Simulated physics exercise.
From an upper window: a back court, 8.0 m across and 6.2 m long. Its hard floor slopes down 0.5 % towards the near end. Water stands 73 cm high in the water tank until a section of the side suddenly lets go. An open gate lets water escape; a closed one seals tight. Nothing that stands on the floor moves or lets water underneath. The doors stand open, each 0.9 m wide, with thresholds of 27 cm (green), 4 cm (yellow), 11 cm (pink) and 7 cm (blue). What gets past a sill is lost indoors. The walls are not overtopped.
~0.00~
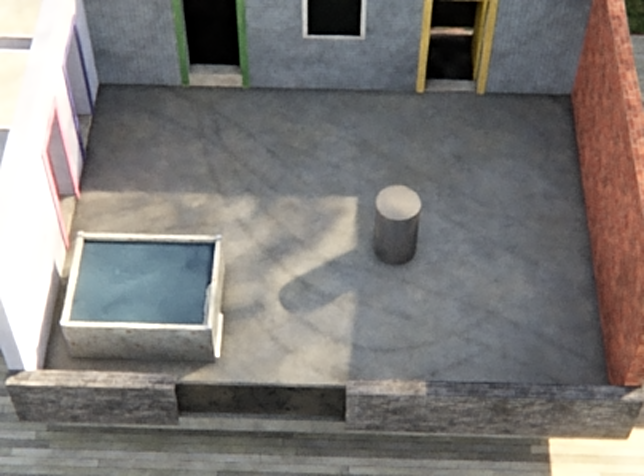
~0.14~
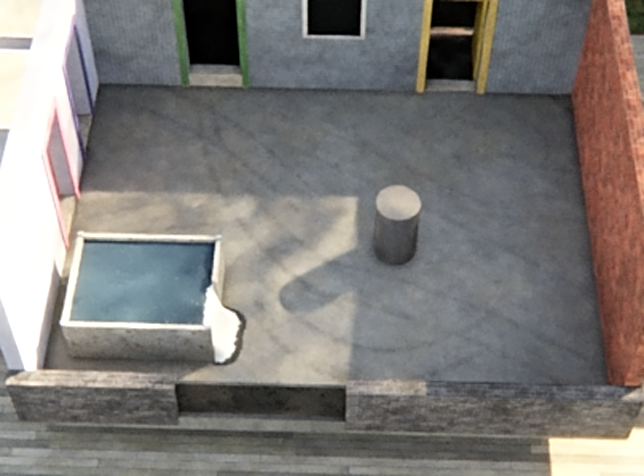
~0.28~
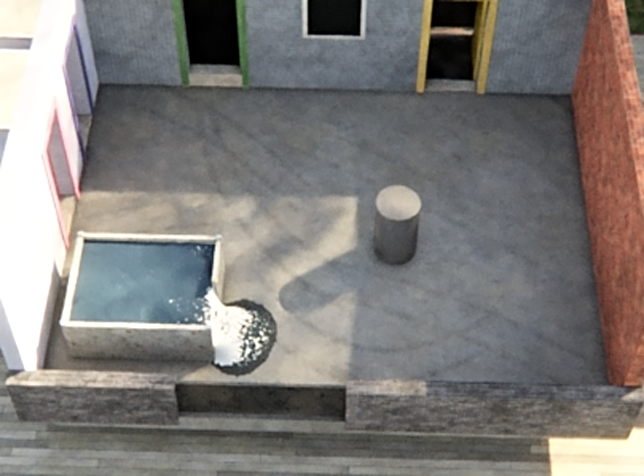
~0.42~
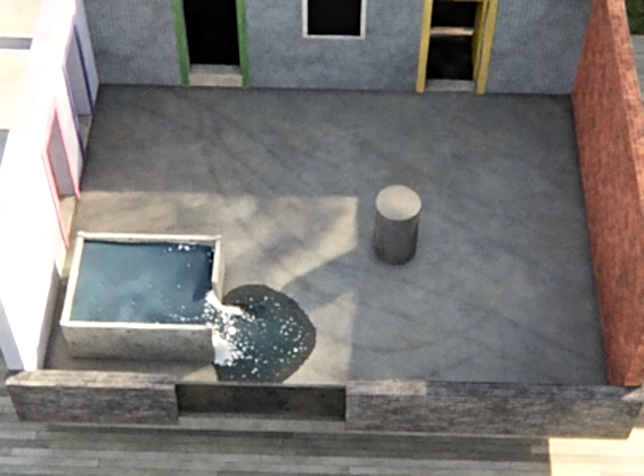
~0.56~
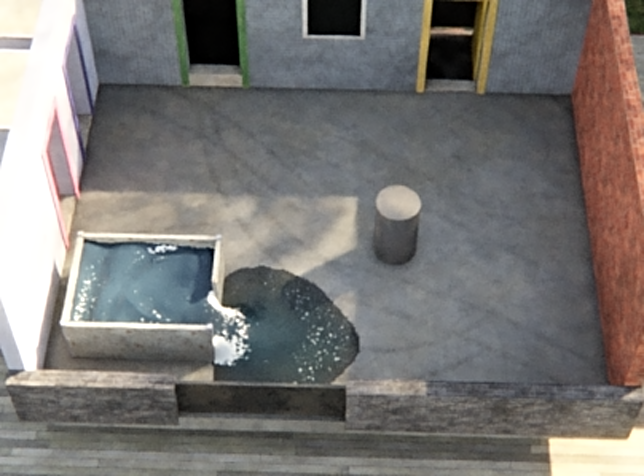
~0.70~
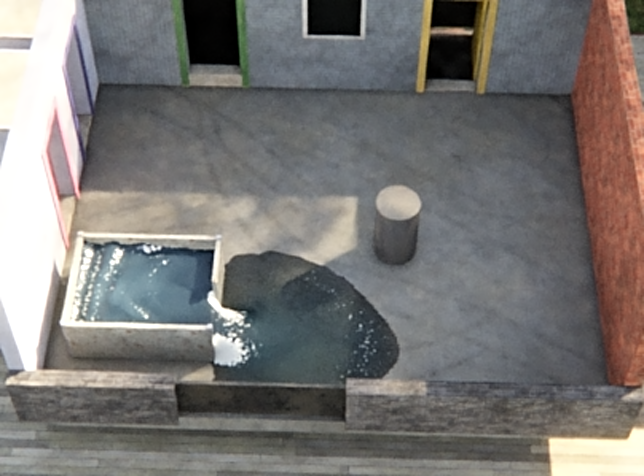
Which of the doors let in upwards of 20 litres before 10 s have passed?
Door by door: At the green door it does not reach the limit; at the yellow door it passes the limit; at the pink door it does not reach the limit; at the blue door it does not reach the limit.
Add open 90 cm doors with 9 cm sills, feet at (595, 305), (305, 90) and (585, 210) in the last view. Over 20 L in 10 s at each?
In turn: Over, under, under.
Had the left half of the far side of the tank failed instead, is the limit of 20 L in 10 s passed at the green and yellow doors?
Against that limit: Green not over, yellow not over.
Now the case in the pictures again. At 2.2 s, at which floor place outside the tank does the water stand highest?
Near (609, 413).
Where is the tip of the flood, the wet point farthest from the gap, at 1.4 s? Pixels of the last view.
Near (528, 389).
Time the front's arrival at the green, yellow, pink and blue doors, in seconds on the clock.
Arrival: Green 8.5 s, yellow 5.0 s, pink not in the 10 s, blue not in the 10 s.
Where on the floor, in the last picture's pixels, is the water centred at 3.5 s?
At about (340, 318).
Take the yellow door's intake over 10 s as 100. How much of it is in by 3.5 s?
About 0 per cent.
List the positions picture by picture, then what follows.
The first frame shows still water, 73 cm deep, in the water tank at (144, 283).
In the second frame, the front is at (239, 317), 0.5 m from the gap at (212, 324); 0.2 m2 of floor is under water; 73 cm left at the back of the water tank.
In the third frame, the front is at (271, 328), 0.8 m from the gap at (213, 326); 0.7 m2 of floor is under water; 73 cm left at the back of the water tank.
In the fourth frame, the front is at (308, 329), 1.4 m from the gap at (213, 327); 1.7 m2 of floor is under water; 73 cm left at the back of the water tank.
In the fifth frame, water pours out at (213, 327) and has run 2.0 m, to (349, 355); typically 5 cm deep outside, 69 cm at the water tank's back.
In the sixth frame, the front is at (391, 356), 2.6 m from the gap at (213, 326); 4.8 m2 of floor is under water; 62 cm left at the back of the water tank.
After 1.4 s water covers 25 % of the floor and is deepest (36 cm) near (225, 338); green door not reached, yellow door not reached, pink door not reached, blue door not reached.
After 2.2 s water covers 35 % of the floor and is deepest (36 cm) near (609, 413); green door not reached, yellow door not reached, pink door not reached, blue door not reached.
After 3.5 s water covers 40 % of the floor and is deepest (26 cm) near (609, 413); green door not reached, yellow door not reached, pink door not reached, blue door not reached.
After 6.0 s water covers 55 % of the floor and is deepest (16 cm) near (604, 380); green door not reached, yellow door 10 cm at the sill, 10 L in, pink door not reached, blue door not reached.
After 10.0 s water covers 80 % of the floor and is deepest (10 cm) near (374, 385); green door 3 cm at the sill, 0 L in, yellow door 7 cm at the sill, 49 L in, pink door not reached, blue door not reached.
